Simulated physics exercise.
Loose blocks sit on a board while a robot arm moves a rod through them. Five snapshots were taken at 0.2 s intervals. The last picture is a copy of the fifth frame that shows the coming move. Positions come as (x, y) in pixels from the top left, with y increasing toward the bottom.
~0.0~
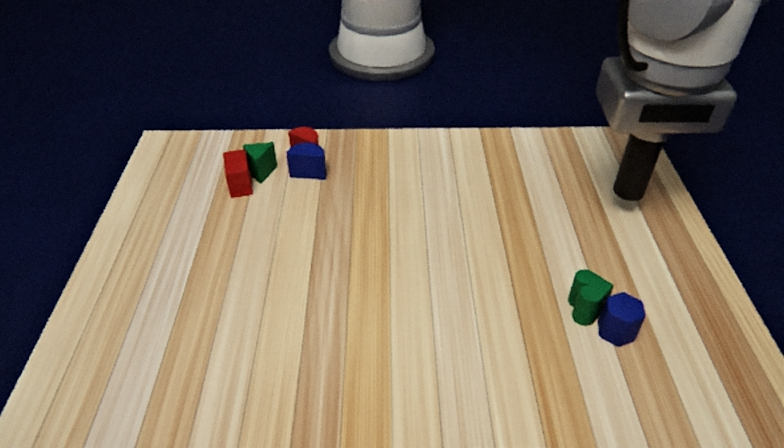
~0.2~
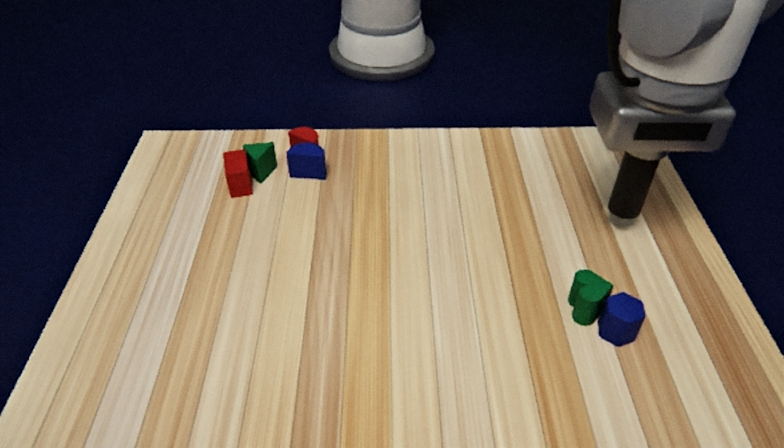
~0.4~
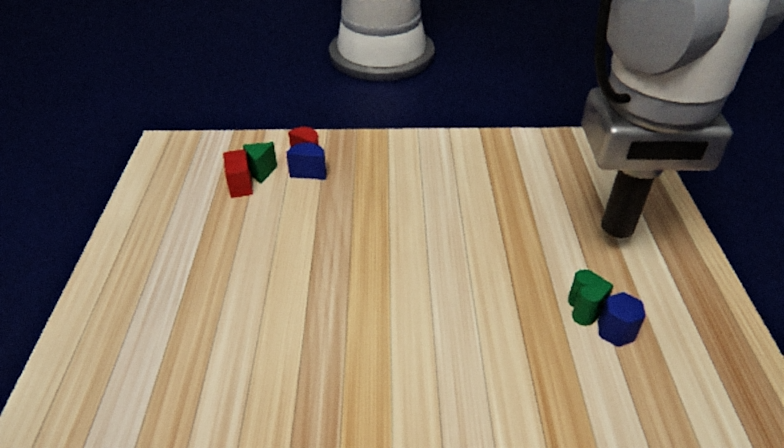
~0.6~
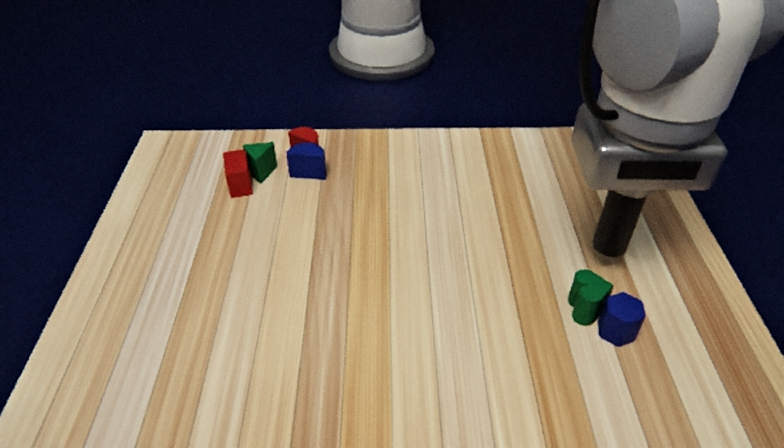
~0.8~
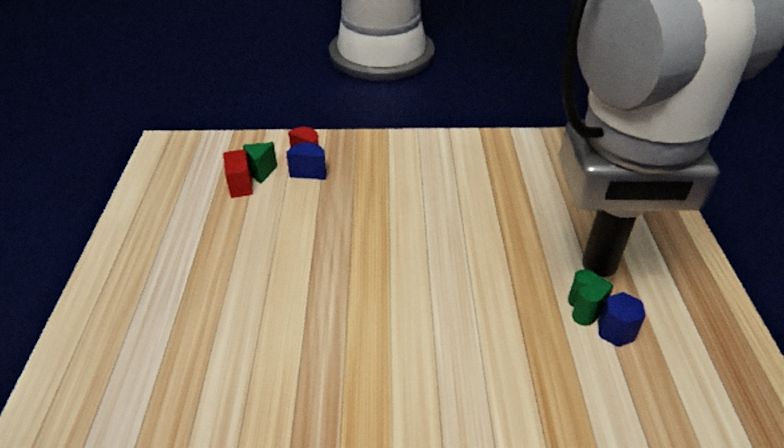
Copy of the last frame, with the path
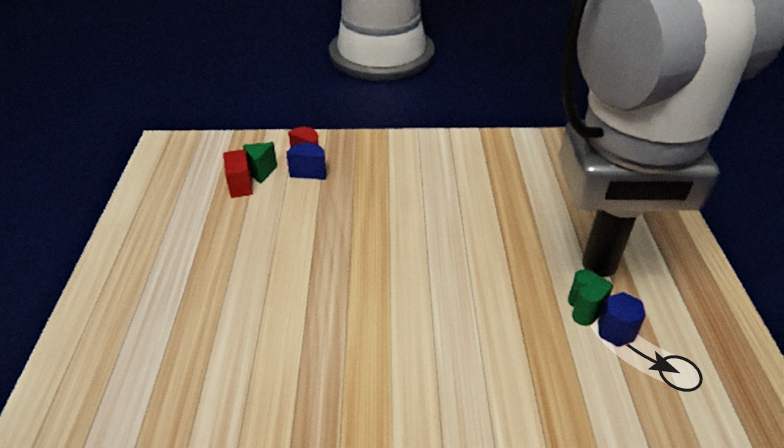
The video shows a robot arm moving a dark rod down and slightly left over a wooden board, nearing a green block beside a blue hexagonal one, while all the blocks, including a red, green and blue group at upper left, stay still.
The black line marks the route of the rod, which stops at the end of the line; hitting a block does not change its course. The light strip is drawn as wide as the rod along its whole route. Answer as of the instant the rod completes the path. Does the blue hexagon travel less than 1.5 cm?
No, that is not how it ends up.
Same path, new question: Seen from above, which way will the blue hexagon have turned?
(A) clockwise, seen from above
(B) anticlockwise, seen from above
A (clockwise, seen from above)
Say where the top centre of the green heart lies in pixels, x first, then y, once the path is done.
The middle of the upper face of the green heart will lie at about (584, 306) in the picture.
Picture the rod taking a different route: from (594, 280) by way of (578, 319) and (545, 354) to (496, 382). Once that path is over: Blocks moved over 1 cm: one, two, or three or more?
The number of blocks that move over 1 cm is one.
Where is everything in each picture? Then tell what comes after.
In the first picture, tip of the rod (628, 192), middles of tops, green heart (593, 284), blue hexagon (626, 306).
In the second picture, rod (624, 209), nothing pushed.
In the third picture, rod (618, 227), nothing pushed.
In the fourth picture, rod (609, 246), nothing pushed.
In the fifth picture, rod (599, 265), green heart (593, 284), blue hexagon (626, 306).
The line goes from (594, 280) through (602, 314) and (632, 348) to (680, 373).
On the path given first. One third of the way, rod (608, 299); green heart (584, 302); blue hexagon (633, 317).
Two thirds of the way, rod (641, 334); green heart (584, 306), turned 20° clockwise; blue hexagon (663, 357), turned 20° clockwise.
At the end, rod (689, 358); green heart (584, 306), turned 20° clockwise; blue hexagon (681, 376), turned 50° clockwise.
